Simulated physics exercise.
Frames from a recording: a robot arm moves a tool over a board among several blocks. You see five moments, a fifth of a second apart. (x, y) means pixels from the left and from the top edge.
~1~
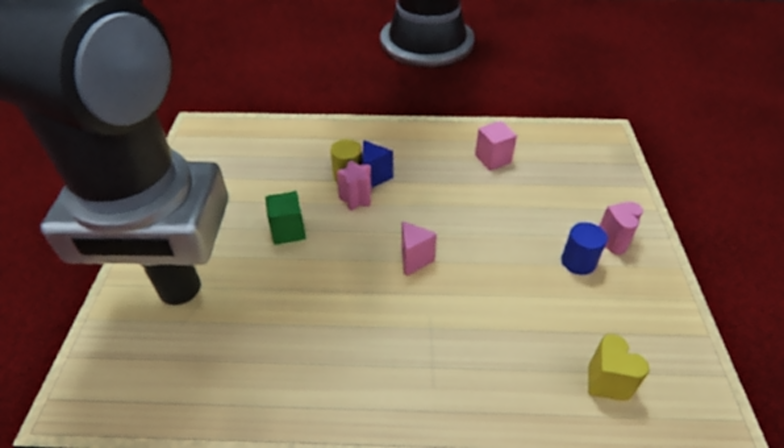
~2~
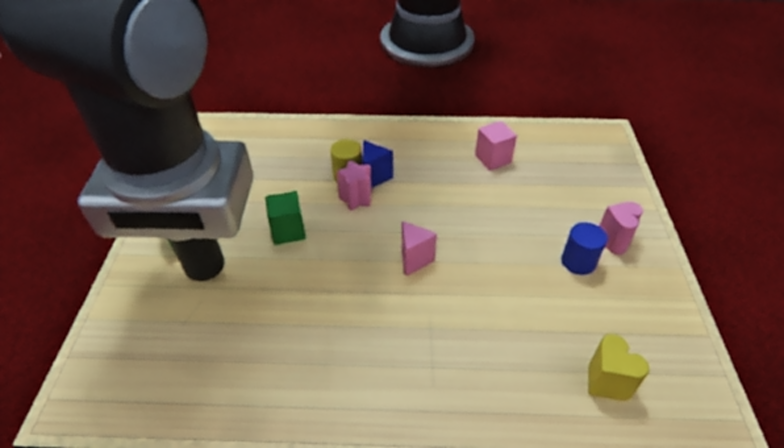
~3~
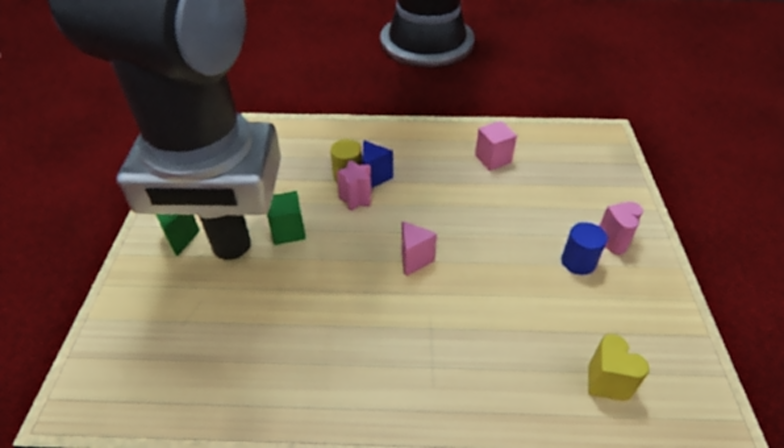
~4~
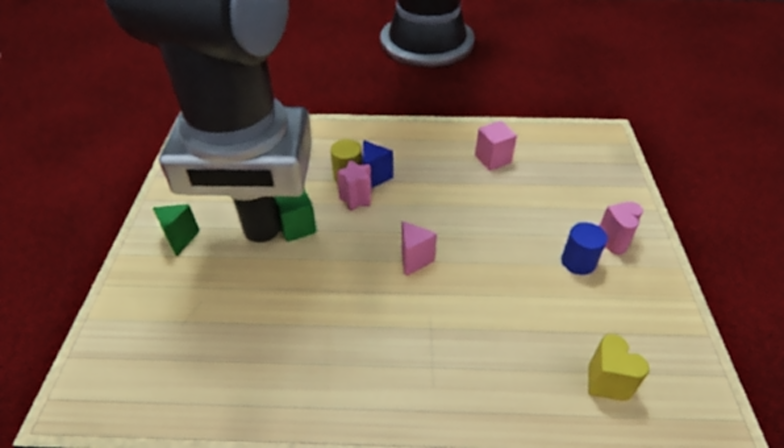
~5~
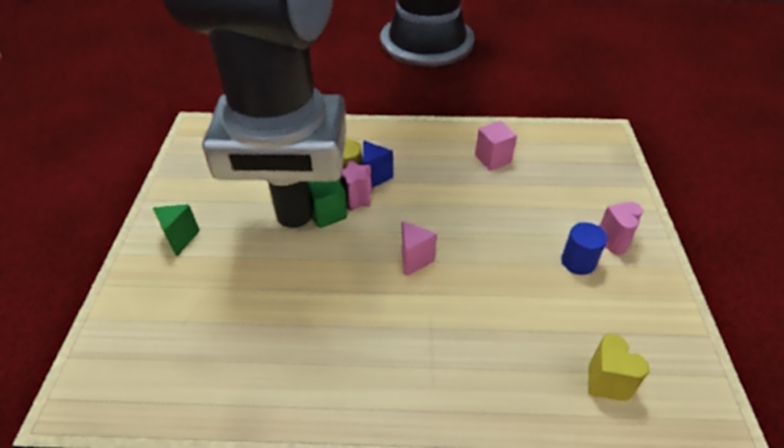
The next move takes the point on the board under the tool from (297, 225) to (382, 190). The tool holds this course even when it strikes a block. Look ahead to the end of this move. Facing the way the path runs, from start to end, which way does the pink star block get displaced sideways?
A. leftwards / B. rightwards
Correct choice: B.
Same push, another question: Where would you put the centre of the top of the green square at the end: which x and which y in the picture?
So, by the moment the path ends, you'll find the top centre of the green square at (412, 154).
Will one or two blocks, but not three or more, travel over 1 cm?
Going by the path, no.
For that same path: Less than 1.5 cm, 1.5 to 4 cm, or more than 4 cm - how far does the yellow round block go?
The displacement of the yellow round block is below 1.5 cm.
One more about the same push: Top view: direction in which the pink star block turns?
Its spin: Clockwise.
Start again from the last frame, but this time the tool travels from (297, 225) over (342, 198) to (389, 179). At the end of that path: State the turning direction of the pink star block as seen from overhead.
Top view: Clockwise.
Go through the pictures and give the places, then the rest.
In the first frame, tool's lower end at (180, 288); green square at (282, 203); yellow round block at (346, 148); pink star block at (355, 171); blue triangular block at (373, 151).
In the second frame, tool at (205, 266); blocks still.
In the third frame, tool at (232, 245); blocks still.
In the fourth frame, tool at (262, 228); green square at (292, 199).
In the fifth frame, tool at (295, 215); green square at (324, 186); yellow round block at (346, 148); pink star block at (355, 171); blue triangular block at (373, 151).
The first path, step by step. One third of the way, tool at (325, 202); green square at (354, 175); pink star block at (382, 164); blue triangular block at (384, 144), turned 45° anticlockwise.
Two thirds of the way, tool at (354, 190); green square at (384, 164); pink star block at (412, 156), turned 20° clockwise; blue triangular block at (391, 141), turned 95° anticlockwise.
At the end, tool at (381, 179); green square at (412, 154), turned 15° clockwise; yellow round block still; pink star block at (440, 148), turned 20° clockwise; blue triangular block at (391, 140), turned 100° anticlockwise.
